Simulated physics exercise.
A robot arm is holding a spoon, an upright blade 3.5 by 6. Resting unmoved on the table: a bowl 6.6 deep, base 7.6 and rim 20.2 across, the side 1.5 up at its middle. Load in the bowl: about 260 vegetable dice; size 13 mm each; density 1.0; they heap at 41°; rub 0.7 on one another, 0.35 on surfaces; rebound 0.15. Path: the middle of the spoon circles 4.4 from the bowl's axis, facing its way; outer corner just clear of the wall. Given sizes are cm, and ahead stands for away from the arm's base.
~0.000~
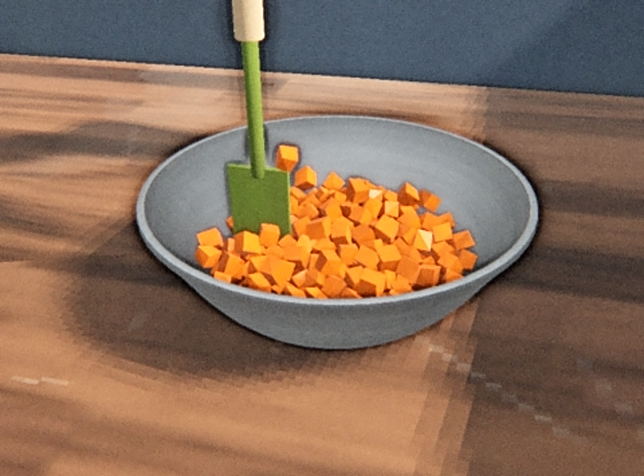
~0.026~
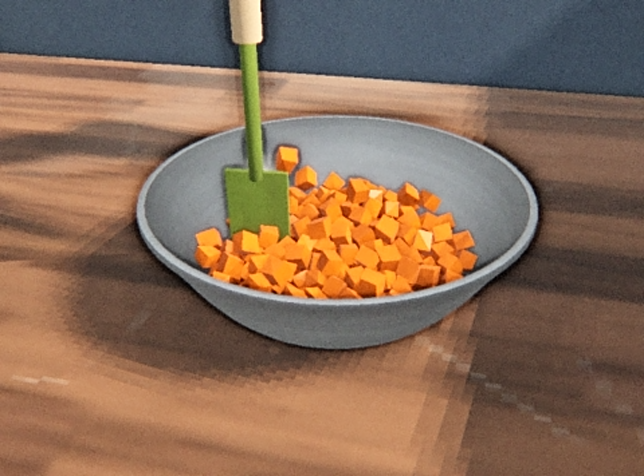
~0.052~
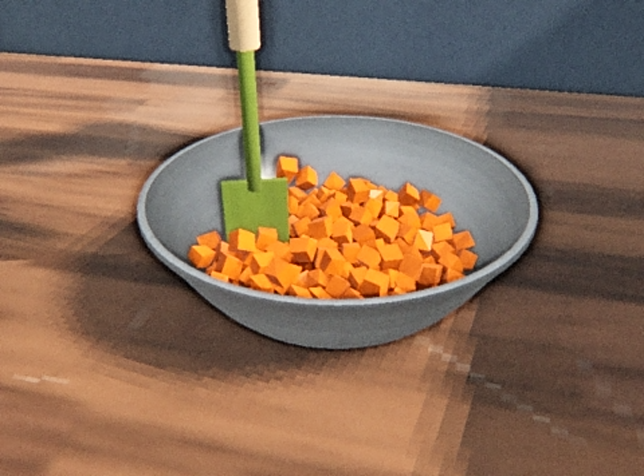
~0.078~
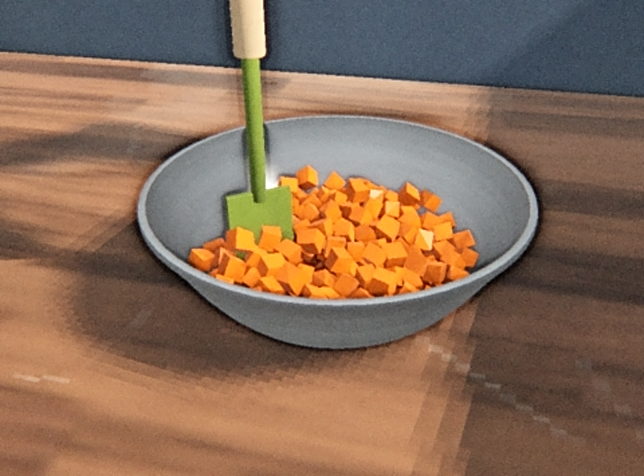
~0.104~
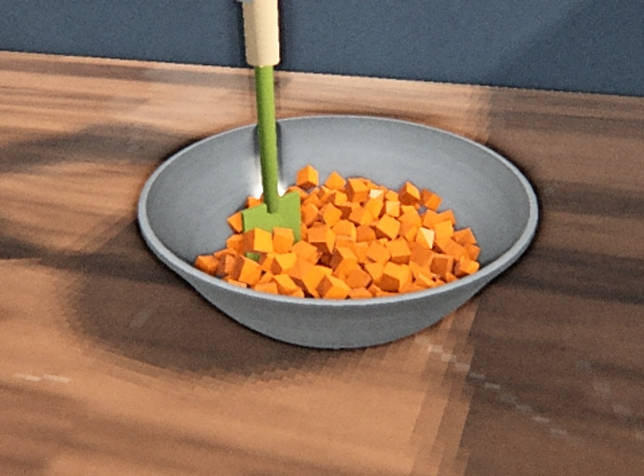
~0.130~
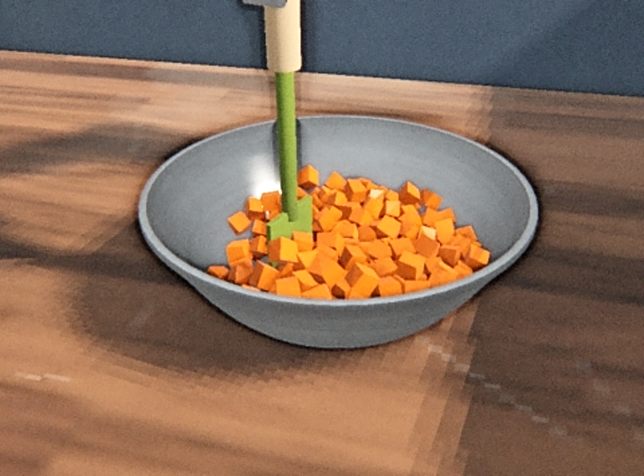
Robot arm moving a green spatula with a pale handle through orange vegetable cubes along the left side of a grey bowl.
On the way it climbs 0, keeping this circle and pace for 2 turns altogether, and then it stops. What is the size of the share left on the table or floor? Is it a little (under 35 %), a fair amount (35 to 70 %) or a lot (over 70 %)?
A little, under 35 %.
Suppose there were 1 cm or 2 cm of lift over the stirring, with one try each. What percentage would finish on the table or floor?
Near 25 in a hundred, then near 15 in a hundred.
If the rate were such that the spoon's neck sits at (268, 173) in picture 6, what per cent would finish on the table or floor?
About 20 per cent.
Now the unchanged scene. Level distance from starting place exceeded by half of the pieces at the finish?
Around 9 cm.
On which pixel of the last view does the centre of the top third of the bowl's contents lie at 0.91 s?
At about (415, 164).
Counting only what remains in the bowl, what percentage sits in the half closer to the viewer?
Close to 60 in a hundred.
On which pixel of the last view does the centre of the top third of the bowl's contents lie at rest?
Estimated centre: (221, 252).
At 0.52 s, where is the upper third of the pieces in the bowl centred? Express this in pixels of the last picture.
The upper third is centred close to (228, 185).
By 0.52 s, 326° round, highest piece 8 above the table; 231 in the bowl, 21 on the table or floor, 8 in flight or on the tool.
By 0.91 s, 220° round, highest piece 9 above the table; 214 in the bowl, 43 on the table or floor, 3 in flight or on the tool.
By 1.31 s, 0° round, highest piece 7 above the table; 189 in the bowl, 71 on the table or floor.
By 2.01 s, 0° round, highest piece 7 above the table; 189 in the bowl, 71 on the table or floor.
Final count, 189 in the bowl, 71 on the table or floor. That is 27 % on the table or floor.
